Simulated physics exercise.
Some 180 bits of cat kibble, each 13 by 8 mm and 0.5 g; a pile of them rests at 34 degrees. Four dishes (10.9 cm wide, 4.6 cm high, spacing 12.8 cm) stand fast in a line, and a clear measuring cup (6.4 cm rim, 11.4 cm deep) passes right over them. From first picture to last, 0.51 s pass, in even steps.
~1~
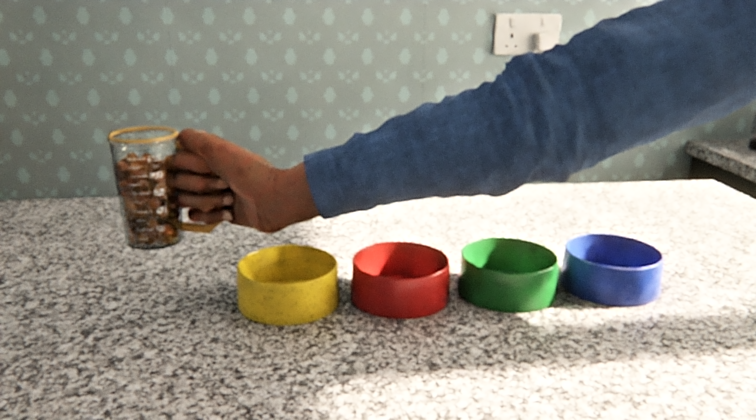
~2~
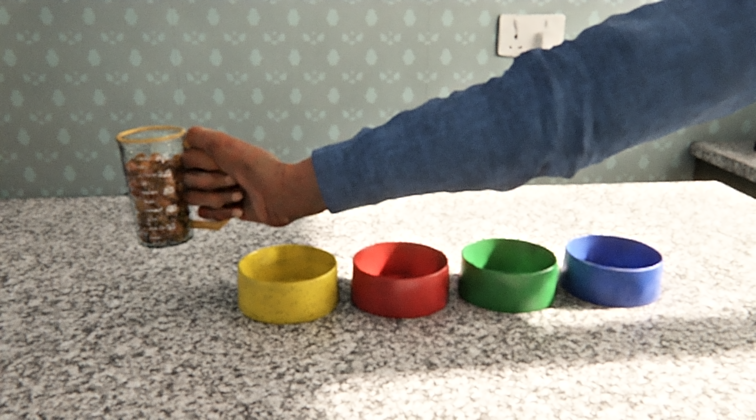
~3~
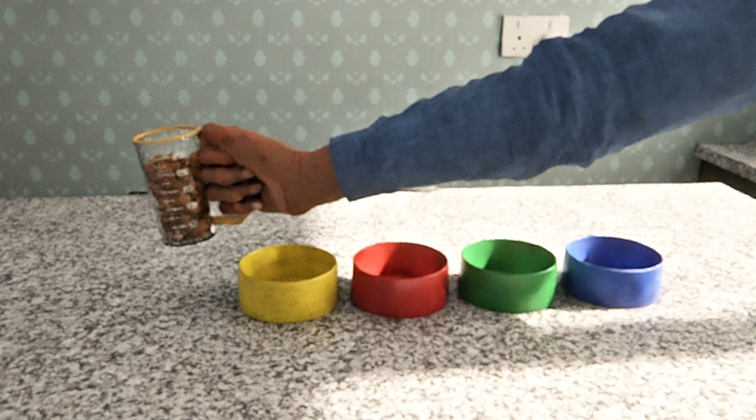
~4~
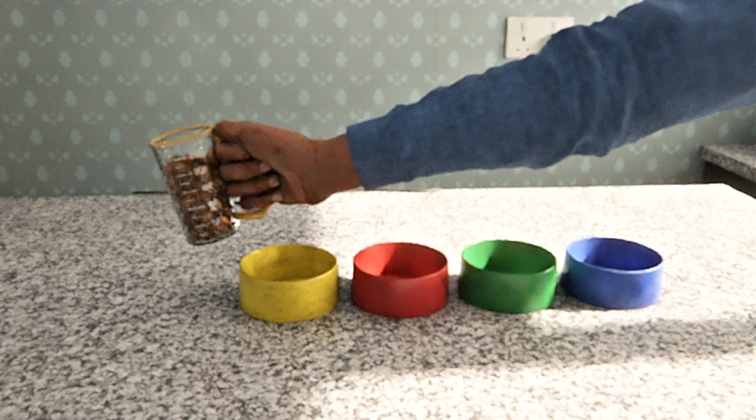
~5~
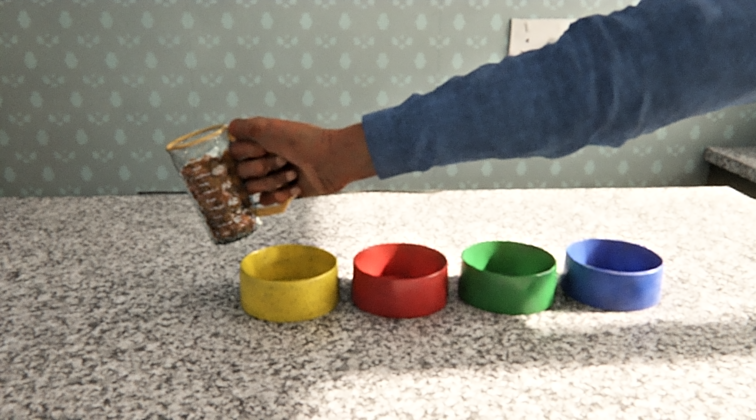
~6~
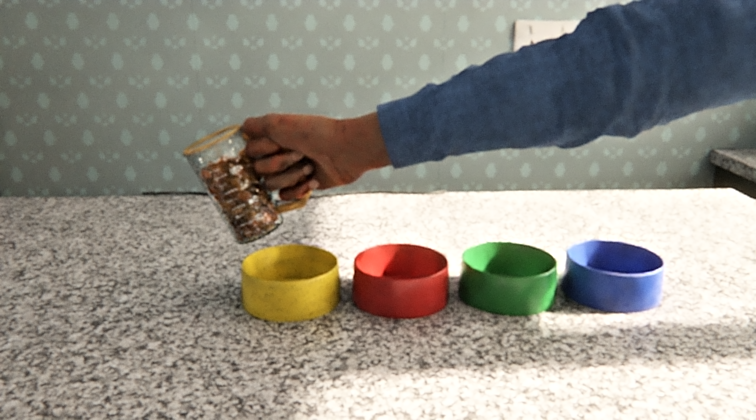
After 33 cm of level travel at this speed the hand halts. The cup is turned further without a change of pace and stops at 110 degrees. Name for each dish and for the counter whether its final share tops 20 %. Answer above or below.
Red dish: Above; blue dish: Below; green dish: Below; yellow dish: Below; on the counter: Below.
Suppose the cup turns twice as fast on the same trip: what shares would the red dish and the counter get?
In that case red 40; counter 10.
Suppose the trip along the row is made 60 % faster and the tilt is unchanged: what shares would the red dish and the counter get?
Then: Red 70, counter 0.
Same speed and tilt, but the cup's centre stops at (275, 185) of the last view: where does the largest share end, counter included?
Most goes to: Counter.
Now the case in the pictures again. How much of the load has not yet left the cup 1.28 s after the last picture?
Some 100 per cent of the load.
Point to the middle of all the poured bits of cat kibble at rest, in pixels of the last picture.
Around (396, 282).
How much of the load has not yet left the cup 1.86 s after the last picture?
About 70 per cent.
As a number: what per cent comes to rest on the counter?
Some 0 per cent.
Then, 0.77 s after the last picture, tilt 64 degrees; cup holds 100 %.
Then, 1.28 s after the last picture, tilt 91 degrees; cup holds 100 %.
Then, 1.86 s after the last picture, tilt 110 degrees; cup holds 70 %, red 30 %.
In the end, red 80 %, blue 0 %, green 0 %, yellow 0 %, counter 0 %, cup 20 %.
